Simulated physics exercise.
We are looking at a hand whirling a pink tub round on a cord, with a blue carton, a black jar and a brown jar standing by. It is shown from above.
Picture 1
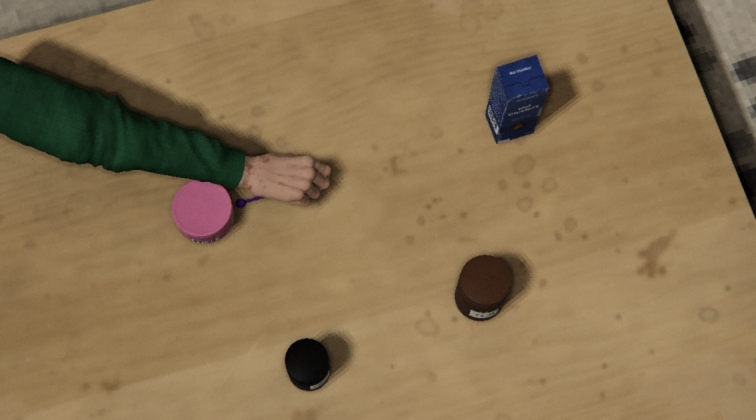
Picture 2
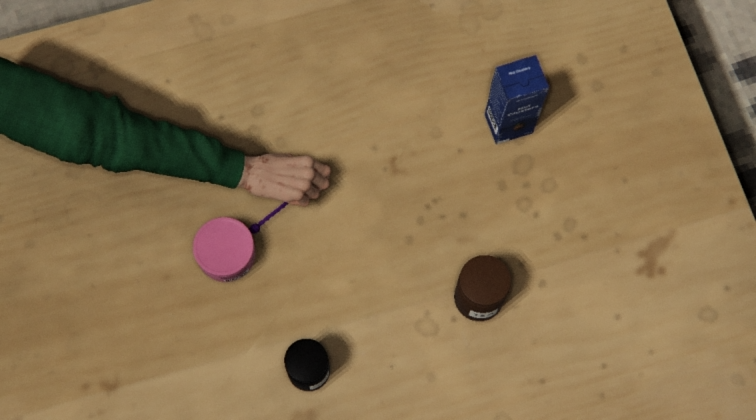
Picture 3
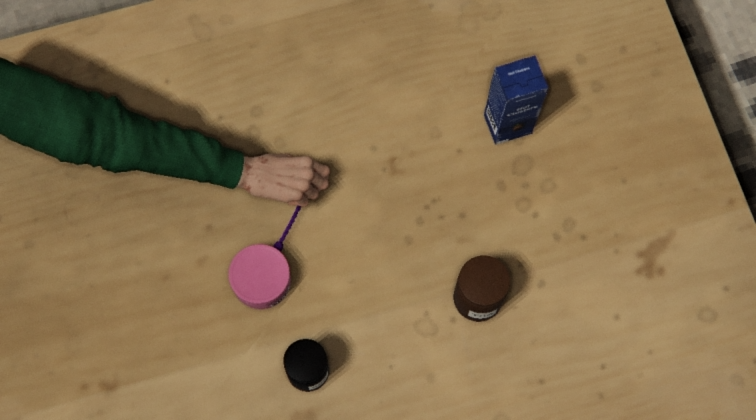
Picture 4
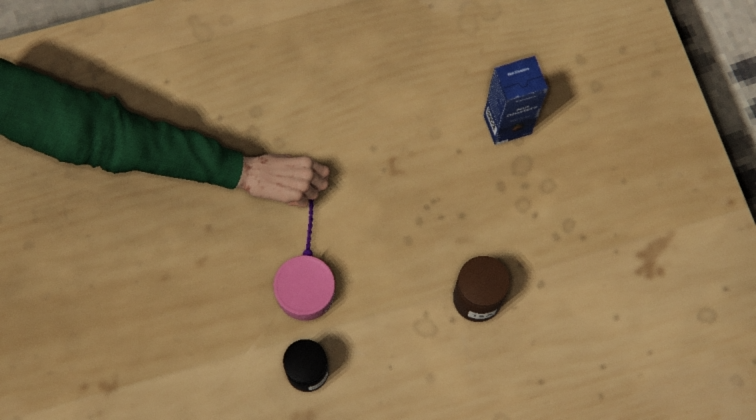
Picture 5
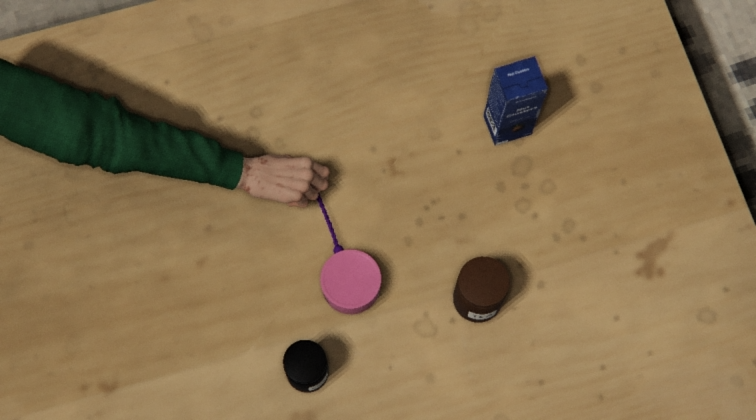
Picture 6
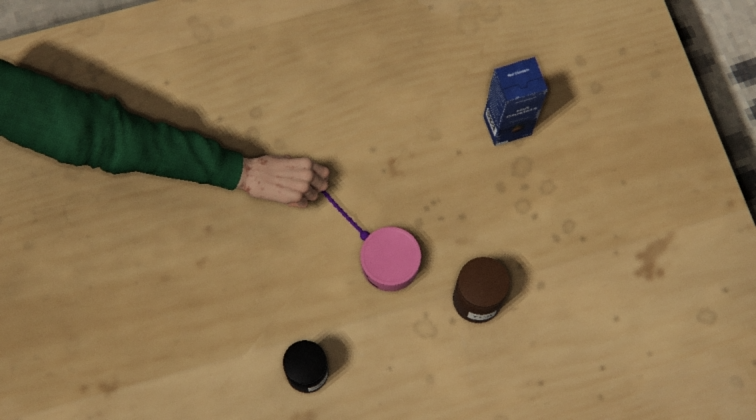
A pink tub on a cord swings anticlockwise around a hand, passing above a black jar.
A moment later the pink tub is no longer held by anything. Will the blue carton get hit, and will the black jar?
I would say the blue carton will be hit, the black jar will be missed.
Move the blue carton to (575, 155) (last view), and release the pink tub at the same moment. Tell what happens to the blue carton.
In that spot it is avoided.
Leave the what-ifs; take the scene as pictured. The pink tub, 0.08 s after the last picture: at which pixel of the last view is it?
Near (446, 194).
Then, 0.08 s on from there, tub near (446, 195).
Then, 0.20 s on from there, tub near (491, 138); blue carton pushed aside.
In the end, tub near (502, 125); blue carton knocked over. The blue carton takes the knock and the black jar stays untouched.
